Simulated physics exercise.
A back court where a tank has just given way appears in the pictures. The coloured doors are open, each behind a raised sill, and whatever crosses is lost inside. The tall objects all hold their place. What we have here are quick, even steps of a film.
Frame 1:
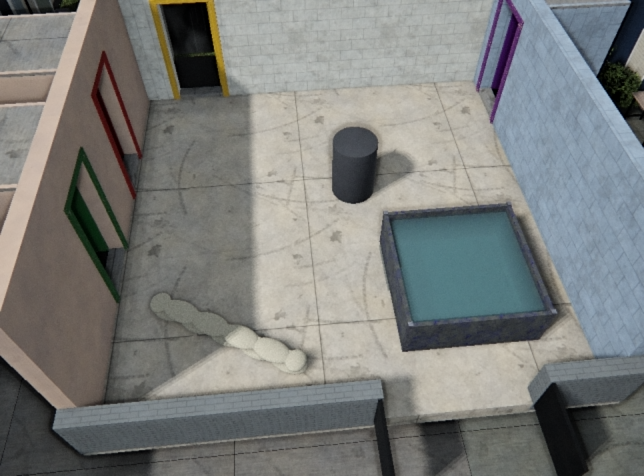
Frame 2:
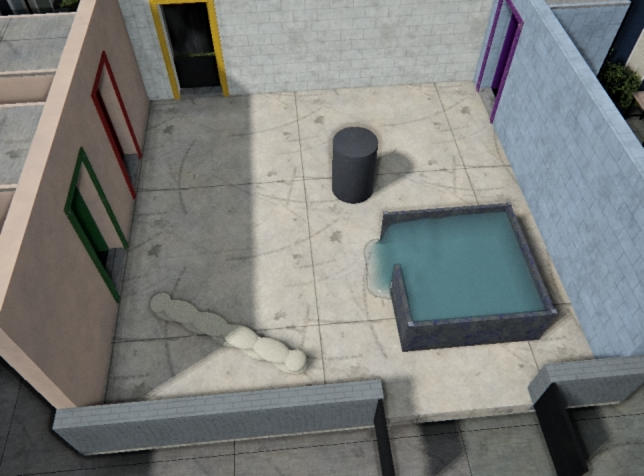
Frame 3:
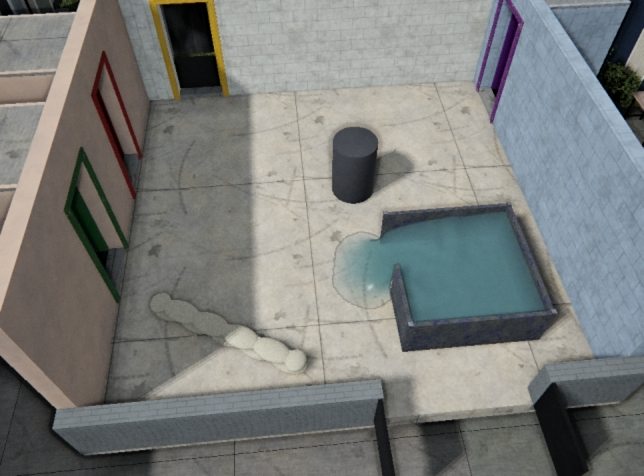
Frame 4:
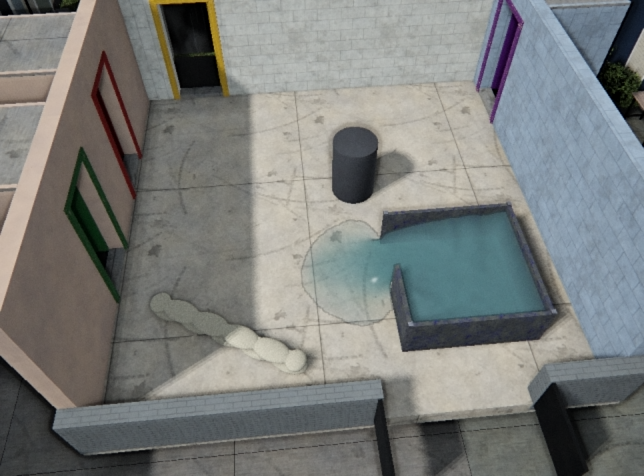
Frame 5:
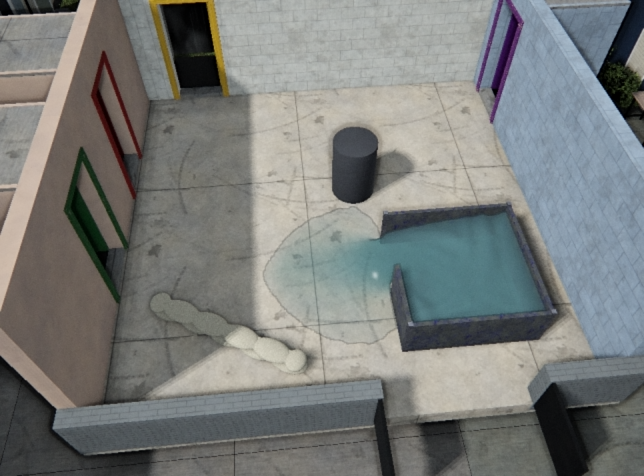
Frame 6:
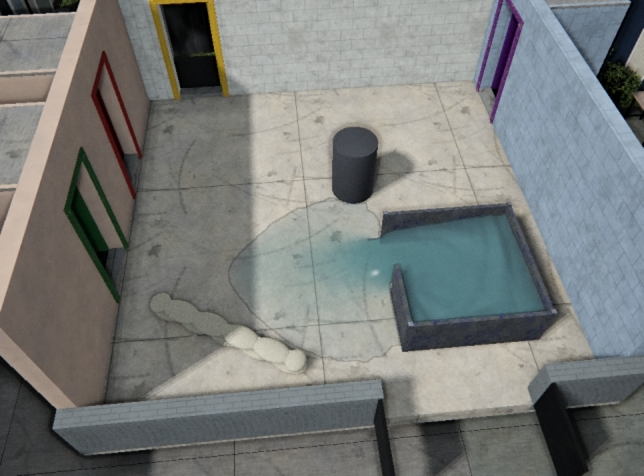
To begin with, a square tank of blue-green water stands whole and still in a walled court with coloured doorways, a dark cylinder and a low lumpy ridge. Its left side opens and water pours out, then spreads leftward across the paving in a widening, thin, rounded sheet.
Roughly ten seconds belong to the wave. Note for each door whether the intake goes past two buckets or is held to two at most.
Green door: Past two; purple door: Held to two at most; red door: Held to two at most; yellow door: Past two.
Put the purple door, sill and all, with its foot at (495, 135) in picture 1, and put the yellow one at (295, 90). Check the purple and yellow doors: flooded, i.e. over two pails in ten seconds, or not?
Result - purple door remains within the limit; yellow door remains within the limit.
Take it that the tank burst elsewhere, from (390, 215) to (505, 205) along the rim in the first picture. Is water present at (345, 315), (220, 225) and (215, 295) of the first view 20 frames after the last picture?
In the order you gave them, I get still bare, drenched, drenched.
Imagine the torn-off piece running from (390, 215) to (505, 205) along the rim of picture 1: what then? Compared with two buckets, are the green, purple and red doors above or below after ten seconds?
Going door by door, the green one misses the threshold, then the purple one crosses the threshold, then the red one misses the threshold.
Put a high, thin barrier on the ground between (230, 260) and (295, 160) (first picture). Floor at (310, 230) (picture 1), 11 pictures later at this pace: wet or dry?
I'd say it ends up swamped.
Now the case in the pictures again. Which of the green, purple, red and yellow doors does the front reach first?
That is the door marked green.
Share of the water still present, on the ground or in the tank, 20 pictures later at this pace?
94 per cent.
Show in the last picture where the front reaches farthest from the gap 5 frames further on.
Somewhere around (128, 243).
A moment on, water covers 25 % of the floor; the green door wet at the sill, nothing in, the purple door not reached, the red door not reached, the yellow door not reached.
Next, water covers 35 % of the floor; the green door over two buckets in, the purple door not reached, the red door wet at the sill, nothing in, the yellow door not reached.
Then, water covers 45 % of the floor; the green door far over two buckets in, the purple door not reached, the red door wet at the sill, nothing in, the yellow door wet at the sill, nothing in.
Later, water covers 60 % of the floor; the green door far over two buckets in, the purple door not reached, the red door wet at the sill, nothing in, the yellow door over two buckets in.
In the end, water covers 85 % of the floor; the green door far over two buckets in, the purple door wet at the sill, nothing in, the red door wet at the sill, nothing in, the yellow door far over two buckets in.
